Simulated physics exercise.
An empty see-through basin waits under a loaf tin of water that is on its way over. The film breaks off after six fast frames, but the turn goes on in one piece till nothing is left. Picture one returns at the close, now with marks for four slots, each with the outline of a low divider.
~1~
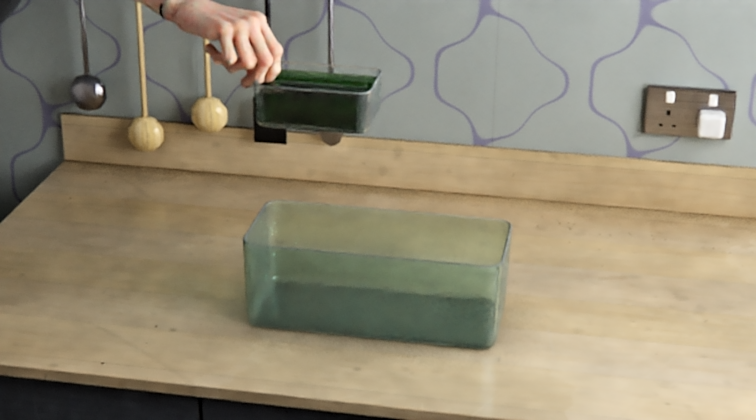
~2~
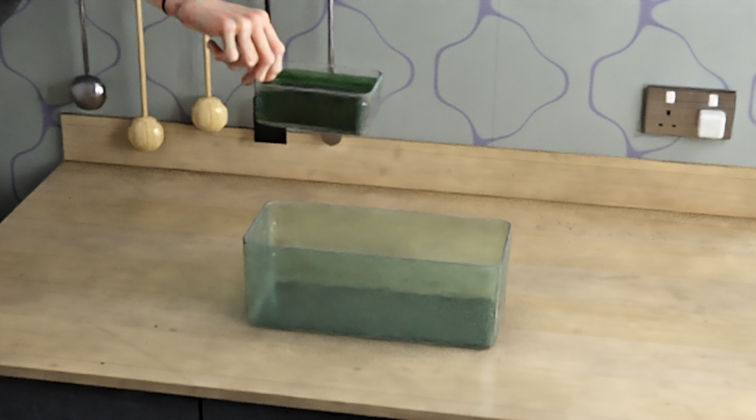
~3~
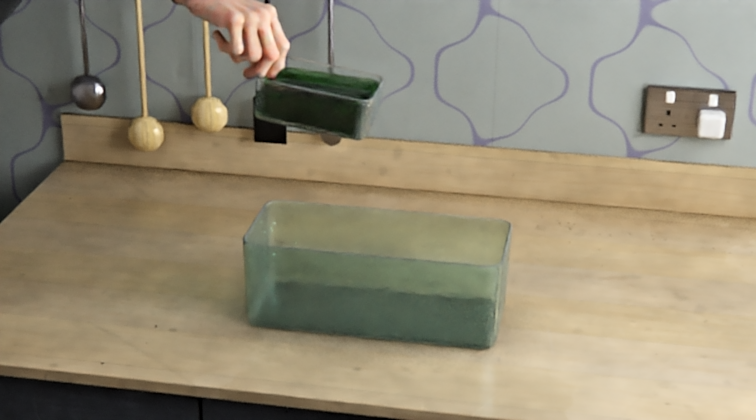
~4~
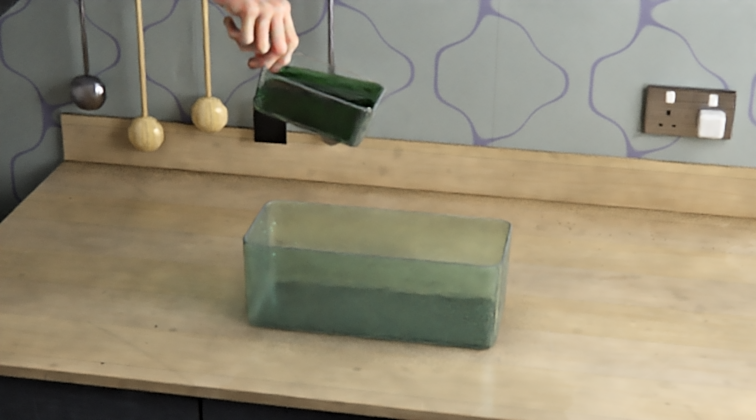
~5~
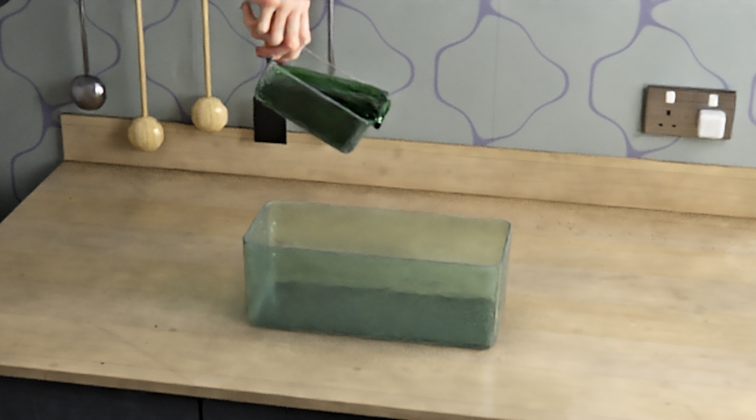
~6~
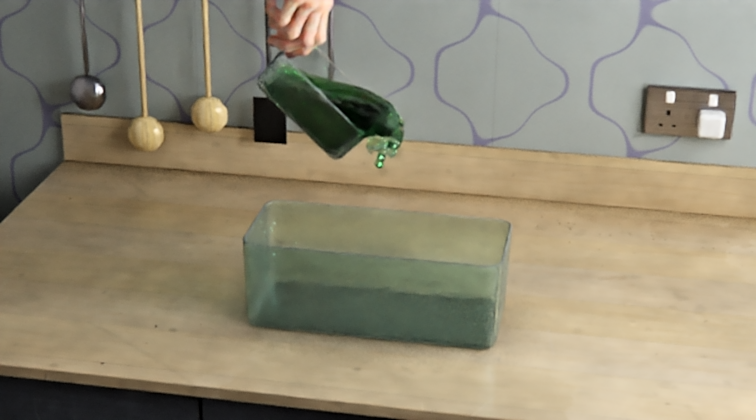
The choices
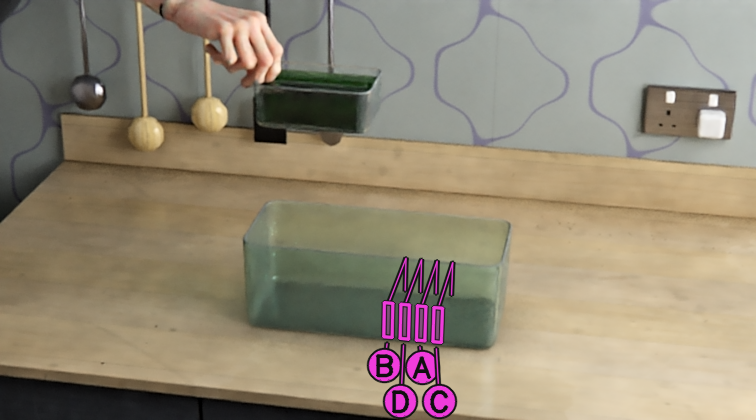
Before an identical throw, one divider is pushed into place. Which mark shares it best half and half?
A is best.
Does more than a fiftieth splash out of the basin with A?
Yes.
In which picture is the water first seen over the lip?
In picture 4.
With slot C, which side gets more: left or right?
The left side.
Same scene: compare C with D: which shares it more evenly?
Slot D.
On the marked copy, A at (419, 346); B at (387, 343); C at (436, 348); D at (403, 345).
If A is chosen, about 49 % ends left of the wall and 41 % right of it; 10 % is lost outside.
If B is chosen, about 21 % ends left of the wall and 70 % right of it; 9 % is lost outside.
If C is chosen, about 74 % ends left of the wall and 14 % right of it; 12 % is lost outside.
If D is chosen, about 32 % ends left of the wall and 59 % right of it; 8 % is lost outside.
